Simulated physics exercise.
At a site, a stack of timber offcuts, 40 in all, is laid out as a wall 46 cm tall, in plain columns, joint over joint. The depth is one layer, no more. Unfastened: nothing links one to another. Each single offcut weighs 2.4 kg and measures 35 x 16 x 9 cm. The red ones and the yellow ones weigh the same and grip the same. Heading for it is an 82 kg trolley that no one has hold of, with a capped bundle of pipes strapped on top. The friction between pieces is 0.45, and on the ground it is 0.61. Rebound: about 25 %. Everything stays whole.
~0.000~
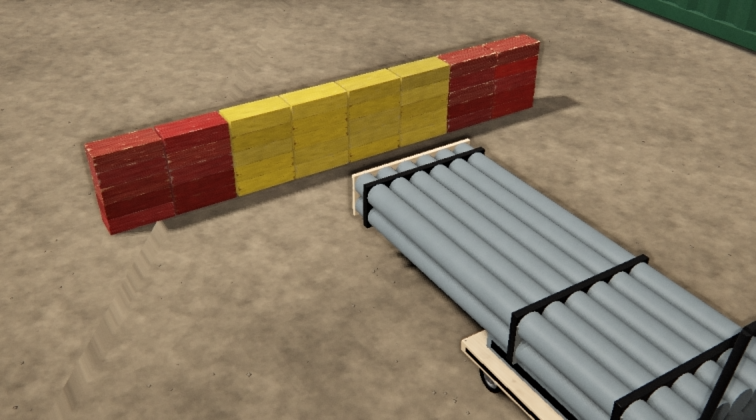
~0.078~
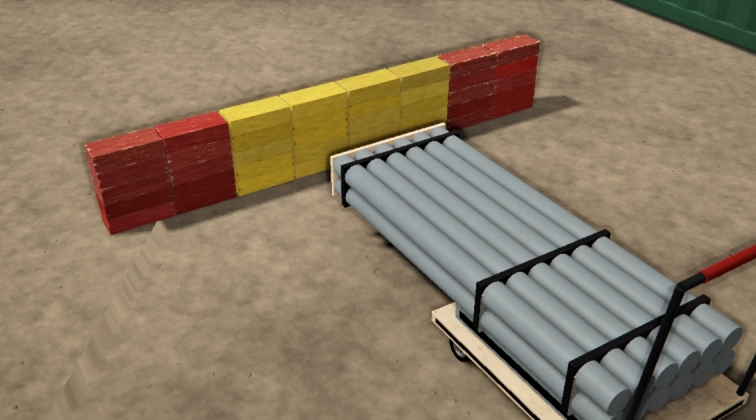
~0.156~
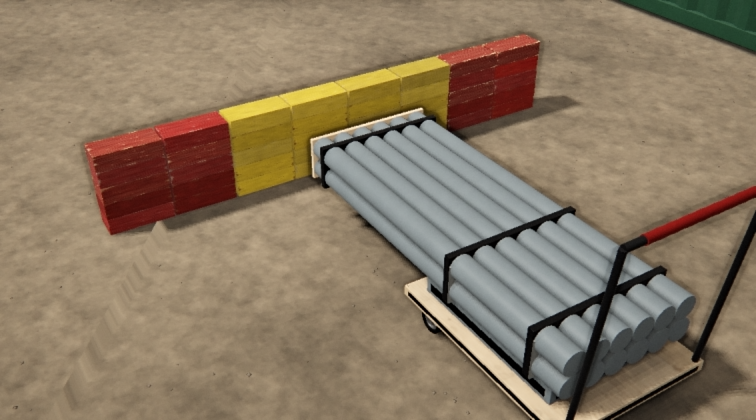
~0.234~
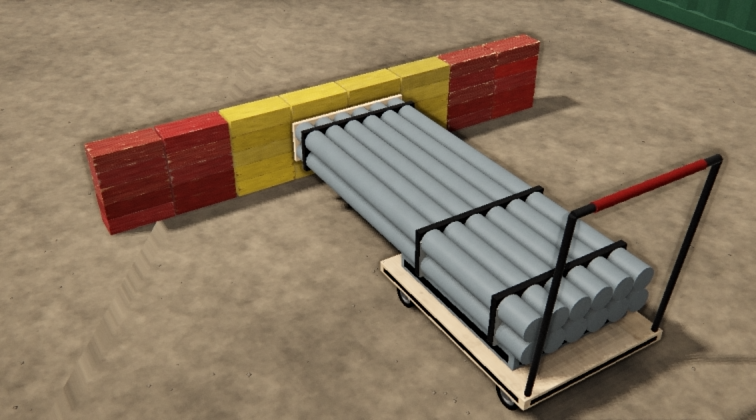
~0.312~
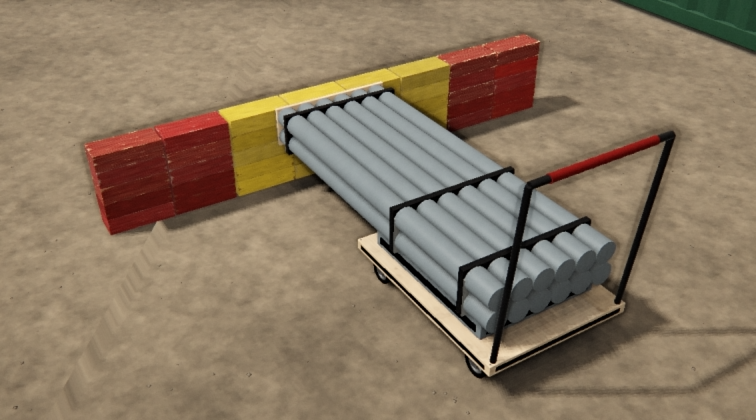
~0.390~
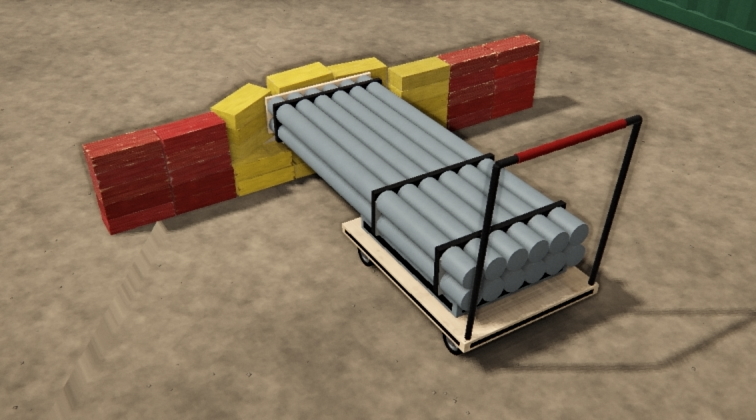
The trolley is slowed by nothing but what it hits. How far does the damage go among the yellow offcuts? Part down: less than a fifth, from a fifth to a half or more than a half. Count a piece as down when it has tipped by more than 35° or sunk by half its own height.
Down in the end: The majority.
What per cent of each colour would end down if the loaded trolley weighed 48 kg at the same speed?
You'd get red at 0 and yellow at 60 per cent down.
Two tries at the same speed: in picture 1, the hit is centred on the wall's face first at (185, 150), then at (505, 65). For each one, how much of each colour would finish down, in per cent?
Down by colour - red: 40%, then 40%; yellow: 20%, then 0%.
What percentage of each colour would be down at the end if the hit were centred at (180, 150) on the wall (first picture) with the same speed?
Down at the end: Red 40 percent, yellow 20 percent.
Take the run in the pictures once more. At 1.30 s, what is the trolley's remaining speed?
1.0 m/s.
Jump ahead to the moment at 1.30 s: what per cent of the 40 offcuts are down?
30 percent by then.
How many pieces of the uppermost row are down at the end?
3 in that row.
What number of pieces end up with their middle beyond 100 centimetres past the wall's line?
Estimate: Close to 8 pieces.
Around 0.68 s, load 68 cm past the wall's line, still rolling; 9 of the 20 yellow offcuts down (9 of 40 in all colours); top yellow offcut tipped 33°, 13 cm lower.
Around 1.30 s, load 1.56 m past the wall's line, still rolling; 12 of the 20 yellow offcuts down (12 of 40 in all colours); top yellow offcut on its side.
Finally (2.4 s), load 1.97 m past the wall's line, stopped; 12 of the 20 yellow offcuts down (12 of 40 in all colours); top yellow offcut on its side; top red offcut unmoved. That is 60 per cent. Seen by the last camera, middles, top yellow offcut near (278, 52), top red offcut near (511, 50).
